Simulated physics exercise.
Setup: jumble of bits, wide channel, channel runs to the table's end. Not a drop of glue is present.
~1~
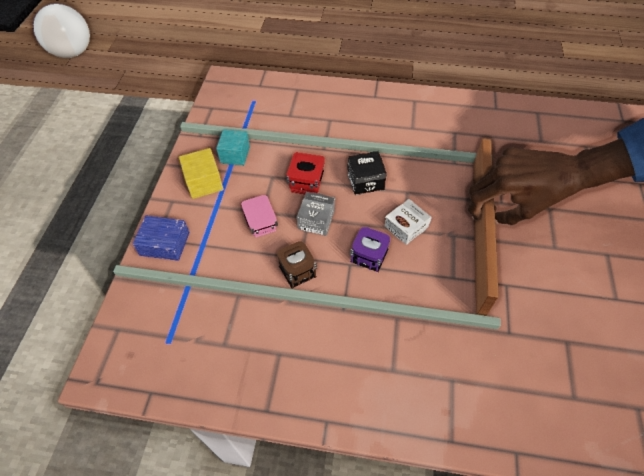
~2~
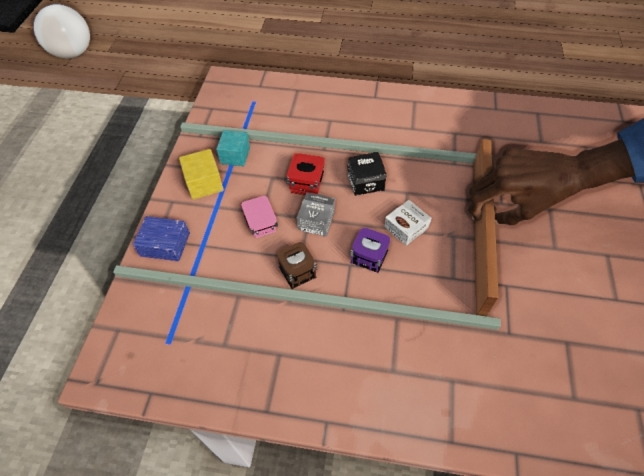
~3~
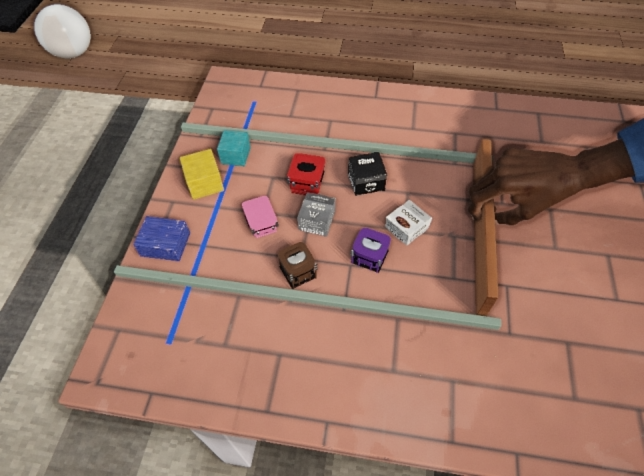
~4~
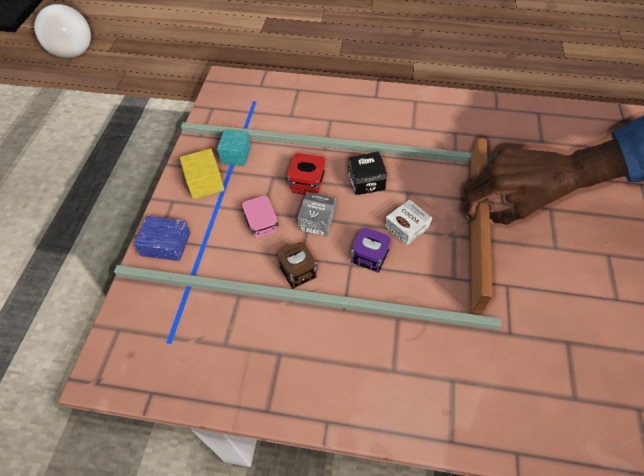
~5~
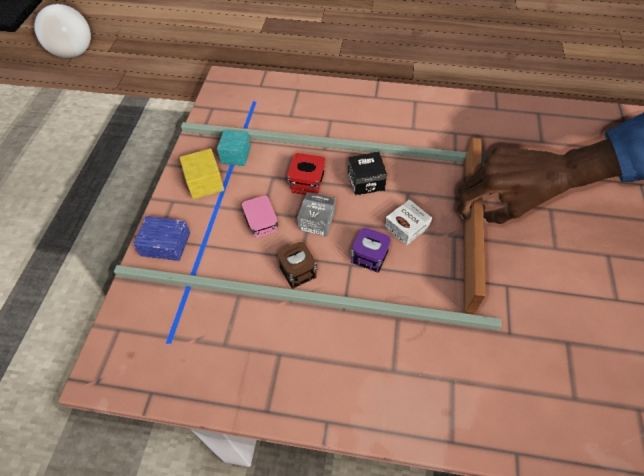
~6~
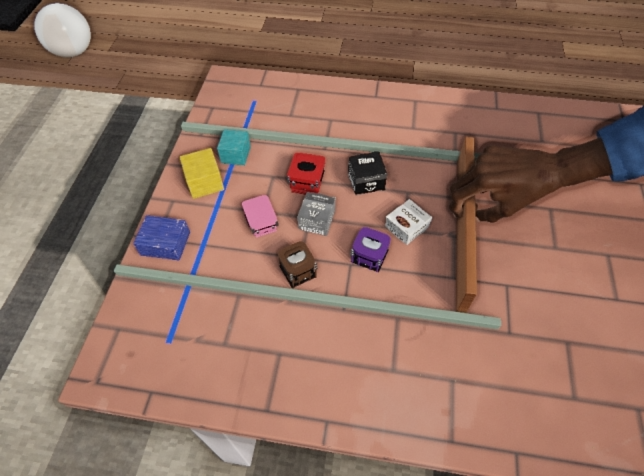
The footage shows a hand holding a wooden board upright at the right end of a channel on a brick-patterned surface, then sliding it slightly left toward scattered colourful blocks and cases, which stay still near a blue tape line.
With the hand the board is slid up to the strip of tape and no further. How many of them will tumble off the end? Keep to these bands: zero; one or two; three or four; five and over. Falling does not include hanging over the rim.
That gives one or two.
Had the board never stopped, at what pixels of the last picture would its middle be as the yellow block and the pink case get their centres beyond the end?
First near (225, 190), second near (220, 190).
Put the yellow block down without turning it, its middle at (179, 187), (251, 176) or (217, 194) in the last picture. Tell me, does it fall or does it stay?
Yellow block: Goes down; goes down; goes down.
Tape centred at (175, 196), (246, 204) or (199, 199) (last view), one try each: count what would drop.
Try 1: 6; try 2: 0; try 3: 2.
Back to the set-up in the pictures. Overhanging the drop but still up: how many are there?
That'd be 0.
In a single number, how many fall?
Tally: 2.
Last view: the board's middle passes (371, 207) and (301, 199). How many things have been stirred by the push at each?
The count reaches 3 first and 7 second.
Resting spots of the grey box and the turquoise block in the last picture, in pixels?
Final positions - grey box around (169, 202), turquoise block around (195, 138).
Soon after, none off yet; blue block at rest near (163, 238); yellow block at rest near (202, 173); turquoise block at rest near (234, 147).
Then, none off yet; blue block at rest near (163, 238); yellow block moved a little near (182, 175); turquoise block moved about its own width near (218, 143).
At rest, the number that fall off is one or two; fallen, pink case and yellow block.
